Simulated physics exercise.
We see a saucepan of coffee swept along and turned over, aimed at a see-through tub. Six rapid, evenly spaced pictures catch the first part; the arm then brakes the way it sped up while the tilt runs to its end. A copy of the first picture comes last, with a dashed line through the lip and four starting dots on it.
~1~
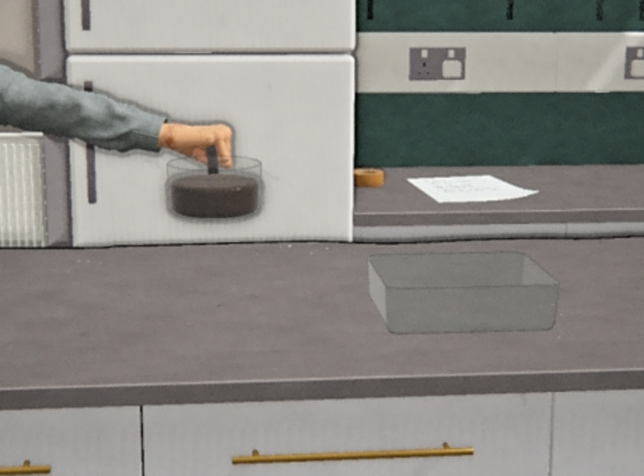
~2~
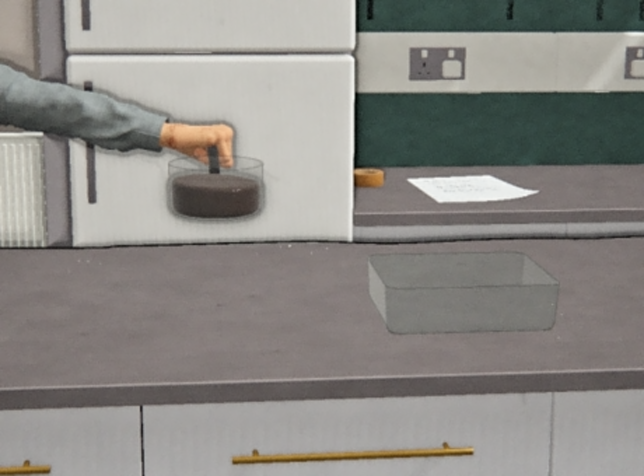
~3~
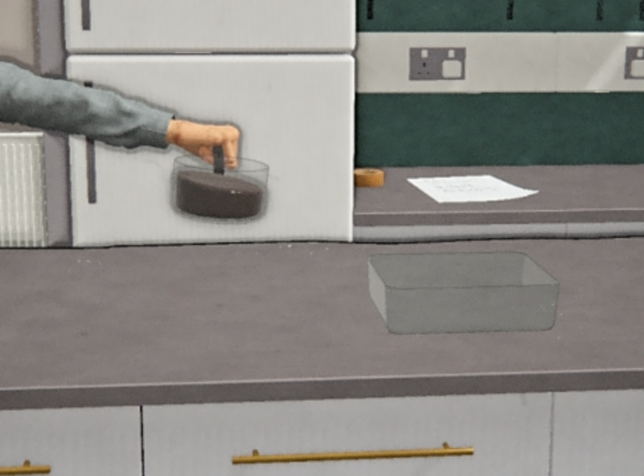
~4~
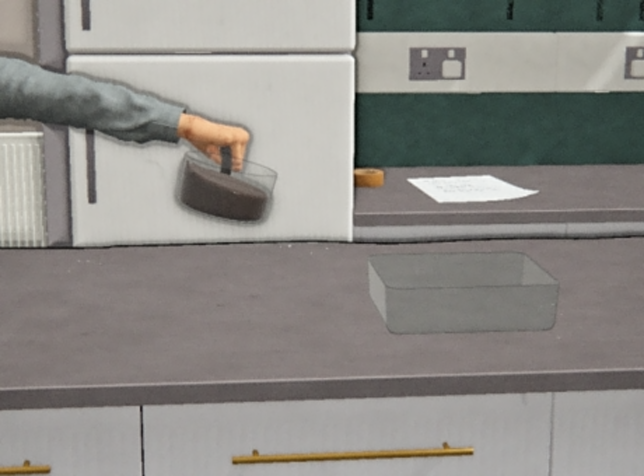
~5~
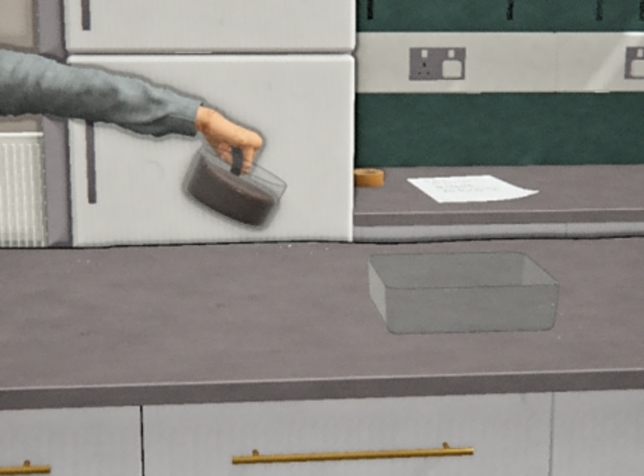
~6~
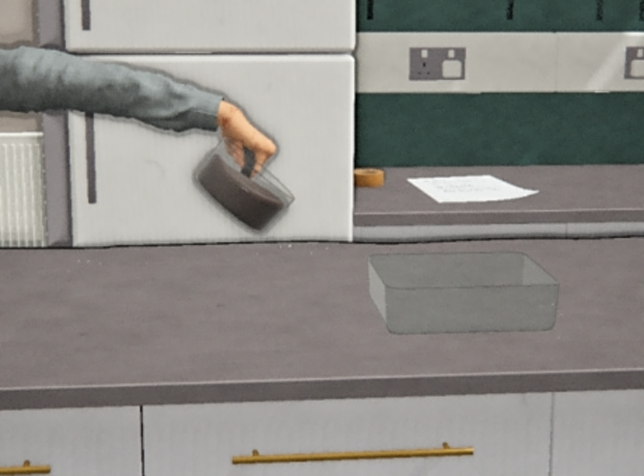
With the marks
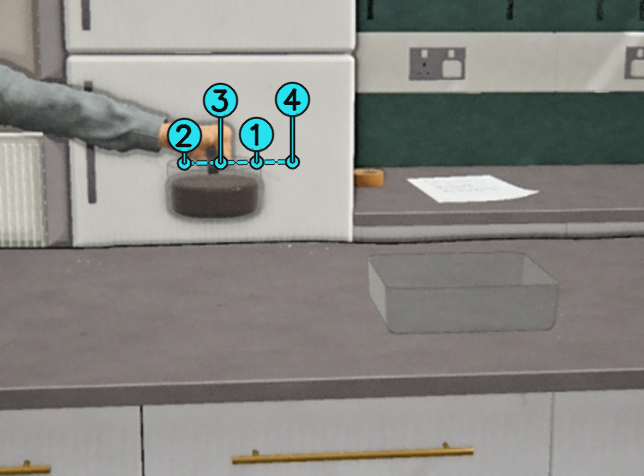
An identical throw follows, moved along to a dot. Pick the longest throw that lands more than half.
4 is the one.
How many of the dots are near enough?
One of them.
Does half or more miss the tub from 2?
Yes.
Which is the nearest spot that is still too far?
That is spot 1.
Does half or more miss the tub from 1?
Yes.
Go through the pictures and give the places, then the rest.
In the first picture, upright, lip at (260, 162); tub from (386, 333) to (554, 329); nothing has left yet.
In the second picture, upright, lip at (261, 162); nothing has left yet.
In the third picture, tipped about 5°, lip at (267, 166); nothing has left yet.
In the fourth picture, tipped about 13°, lip at (275, 173); nothing has left yet.
In the fifth picture, tipped about 26°, lip at (285, 184); nothing has left yet.
In the sixth picture, tipped about 41°, lip at (294, 196); nothing has left yet.
In cyan, 1 at (256, 162); 2 at (184, 163); 3 at (220, 162); 4 at (292, 161).
For spot 1, about 11 % lands in the tub, 86 % falls short and 4 % goes beside or beyond.
For spot 2, about 0 % lands in the tub, 100 % falls short.
For spot 3, about 0 % lands in the tub, 100 % falls short.
For spot 4, about 71 % lands in the tub, 8 % falls short and 21 % goes beside or beyond.
